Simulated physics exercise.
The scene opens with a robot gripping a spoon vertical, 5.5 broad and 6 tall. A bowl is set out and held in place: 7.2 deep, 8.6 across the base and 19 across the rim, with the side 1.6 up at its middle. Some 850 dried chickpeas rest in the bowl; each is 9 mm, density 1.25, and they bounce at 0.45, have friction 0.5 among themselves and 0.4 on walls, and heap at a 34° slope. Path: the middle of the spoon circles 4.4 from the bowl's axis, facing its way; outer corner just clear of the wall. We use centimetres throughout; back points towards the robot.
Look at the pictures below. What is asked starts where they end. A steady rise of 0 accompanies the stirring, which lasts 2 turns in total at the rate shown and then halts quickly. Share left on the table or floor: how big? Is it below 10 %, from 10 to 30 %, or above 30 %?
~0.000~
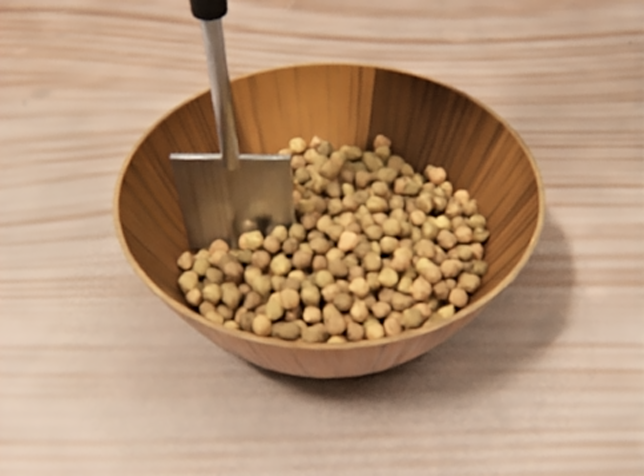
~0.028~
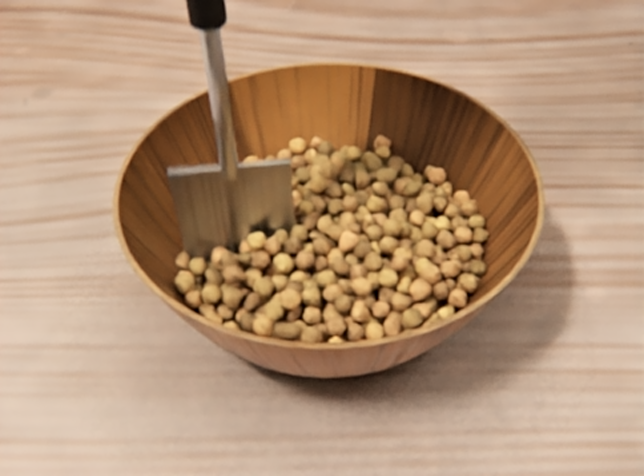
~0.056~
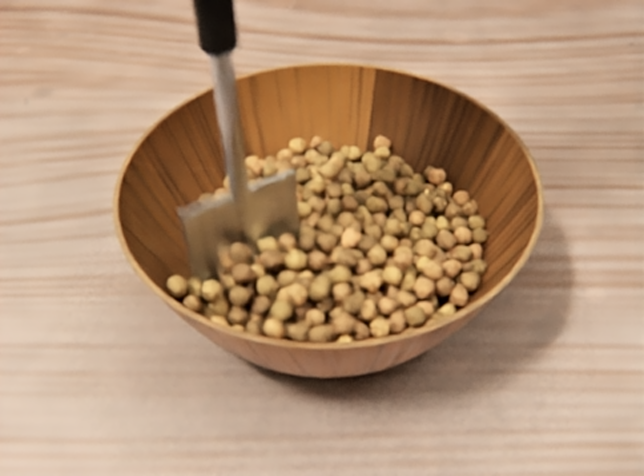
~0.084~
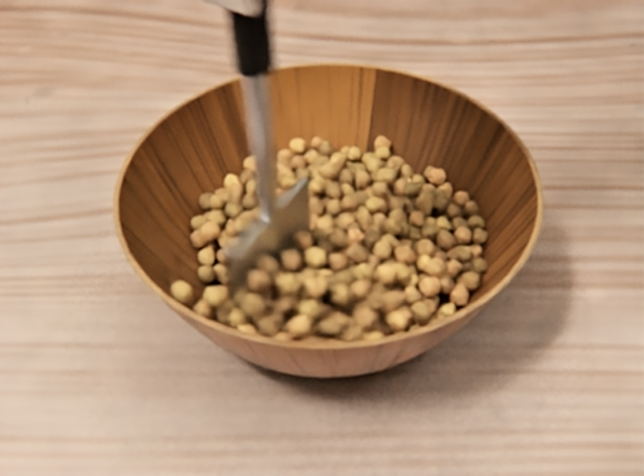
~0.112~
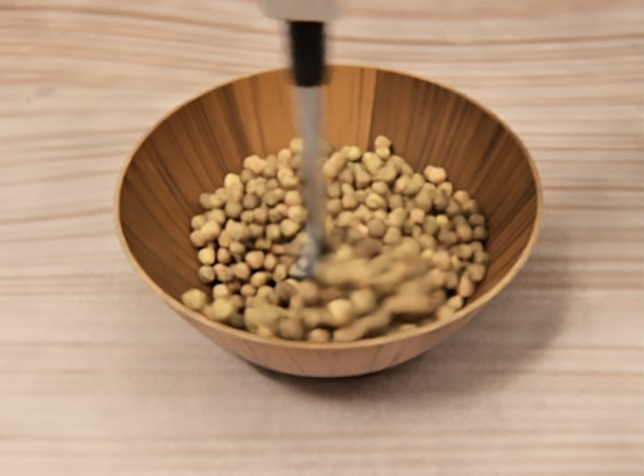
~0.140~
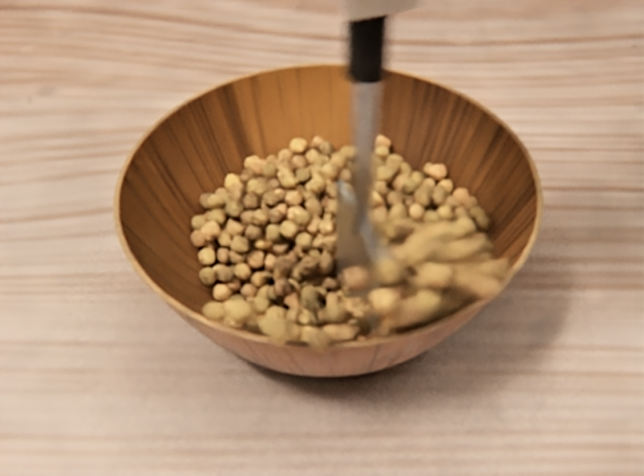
Above 30 %.
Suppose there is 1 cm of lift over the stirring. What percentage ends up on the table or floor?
About 35 percent.
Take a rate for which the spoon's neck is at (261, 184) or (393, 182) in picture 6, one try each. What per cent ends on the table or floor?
Near 15 in a hundred for the first and near 50 in a hundred for the second.
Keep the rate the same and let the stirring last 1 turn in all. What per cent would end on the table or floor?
It would be around 30 per cent.
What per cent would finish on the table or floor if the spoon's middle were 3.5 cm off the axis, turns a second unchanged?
Close to 35 in a hundred then.
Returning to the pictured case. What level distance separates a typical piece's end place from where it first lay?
Somewhere around 14 centimetres.
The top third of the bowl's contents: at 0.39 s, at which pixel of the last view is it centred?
I'd point to somewhere close to (188, 200).
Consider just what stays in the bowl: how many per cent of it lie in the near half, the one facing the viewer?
Around 55 percent of it.
After 0.39 s, 348° round, highest piece 11 above the table; 650 in the bowl, 101 on the table or floor, 99 in flight or on the tool.
After 0.64 s, 223° round, highest piece 10 above the table; 506 in the bowl, 299 on the table or floor, 45 in flight or on the tool.
After 0.97 s, 0° round, highest piece 6 above the table; 461 in the bowl, 389 on the table or floor.
After 1.67 s, 0° round, highest piece 6 above the table; 461 in the bowl, 389 on the table or floor.
In the end, 461 in the bowl, 389 on the table or floor. That is 46 % on the table or floor.
